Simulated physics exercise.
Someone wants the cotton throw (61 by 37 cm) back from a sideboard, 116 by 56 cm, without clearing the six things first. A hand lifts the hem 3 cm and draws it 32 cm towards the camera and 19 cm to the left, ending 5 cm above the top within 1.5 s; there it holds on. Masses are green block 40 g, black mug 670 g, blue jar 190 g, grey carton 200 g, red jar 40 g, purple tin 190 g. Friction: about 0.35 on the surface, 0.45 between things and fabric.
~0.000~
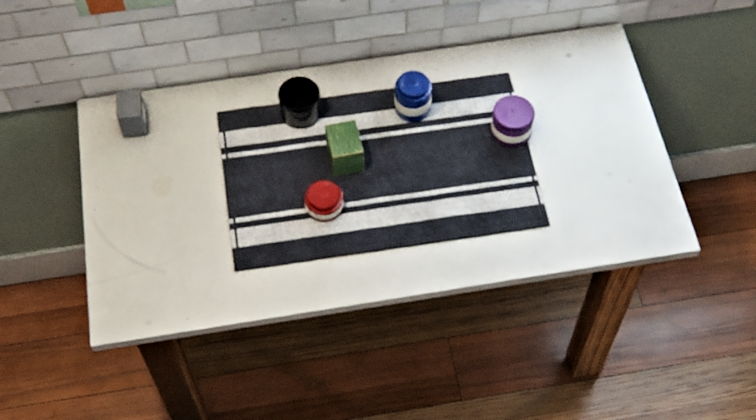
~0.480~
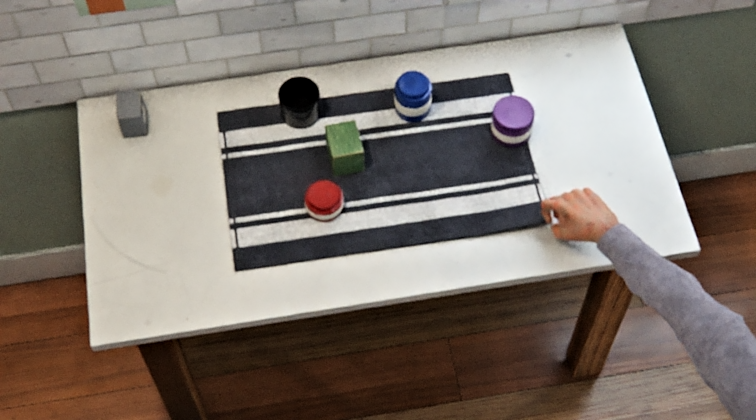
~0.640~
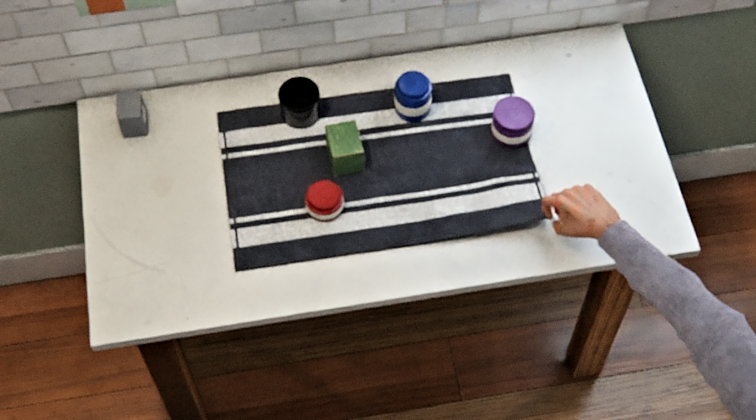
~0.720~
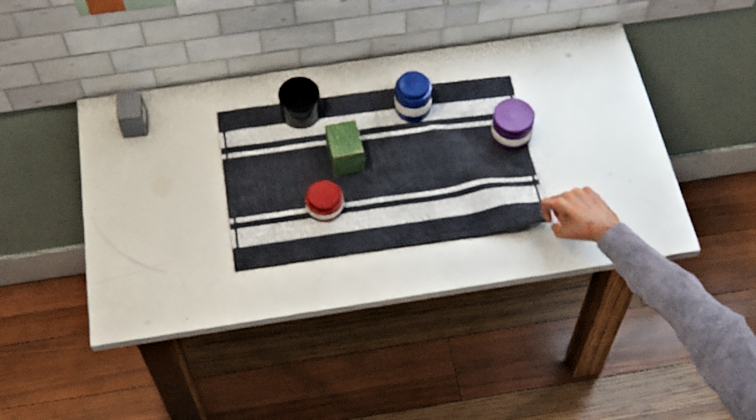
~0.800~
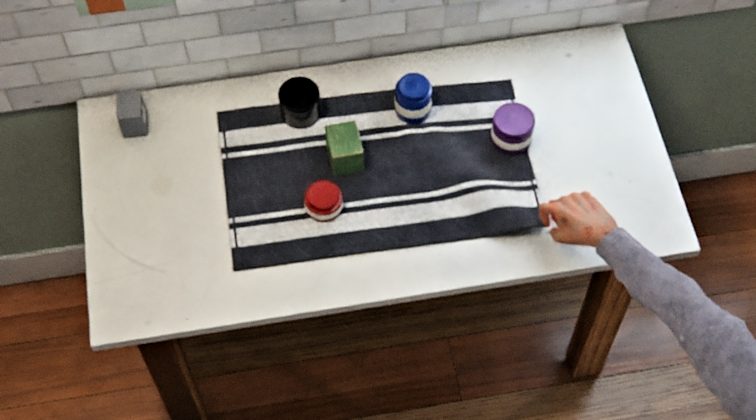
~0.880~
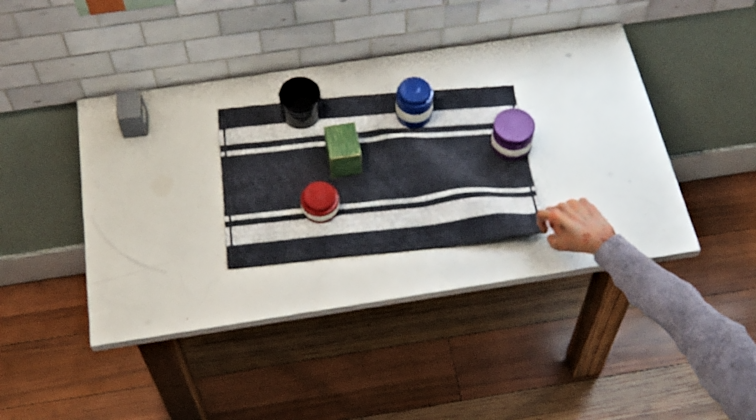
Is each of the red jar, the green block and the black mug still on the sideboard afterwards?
Result: Red jar remains up there, green block keeps to the top, black mug remains up there.
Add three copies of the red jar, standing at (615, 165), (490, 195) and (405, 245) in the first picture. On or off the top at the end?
In turn: Remains, goes over, drops off.
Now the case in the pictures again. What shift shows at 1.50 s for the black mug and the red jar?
About: Black mug 8 cm, red jar 6 cm.
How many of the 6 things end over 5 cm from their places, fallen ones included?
5 of them.
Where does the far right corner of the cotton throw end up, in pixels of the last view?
At about (552, 262).
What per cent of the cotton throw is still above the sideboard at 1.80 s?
Some 80 per cent of it.
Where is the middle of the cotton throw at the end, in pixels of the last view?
Near (382, 254).
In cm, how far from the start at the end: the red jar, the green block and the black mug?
Red jar 10 cm, green block 15 cm, black mug 15 cm.
By 1.2 s, 100 % of the cotton throw is still over the top; red jar 3 cm off its start, green block 3 cm off its start, black mug 2 cm off its start.
By 1.5 s, 90 % of the cotton throw is still over the top; green block 8 cm off its start, black mug 7 cm off its start, red jar 6 cm off its start.
By 1.8 s, 80 % of the cotton throw is still over the top; black mug 13 cm off its start at (343, 133), green block 13 cm off its start at (355, 195), red jar 10 cm off its start at (308, 236).
By 2.1 s, 70 % of the cotton throw is still over the top; black mug 17 cm off its start, green block 16 cm off its start, red jar 12 cm off its start.
By 3.7 s, 70 % of the cotton throw is still over the top; black mug 17 cm off its start at (354, 148), green block 17 cm off its start at (359, 210), red jar 12 cm off its start at (308, 249), purple tin over the edge.
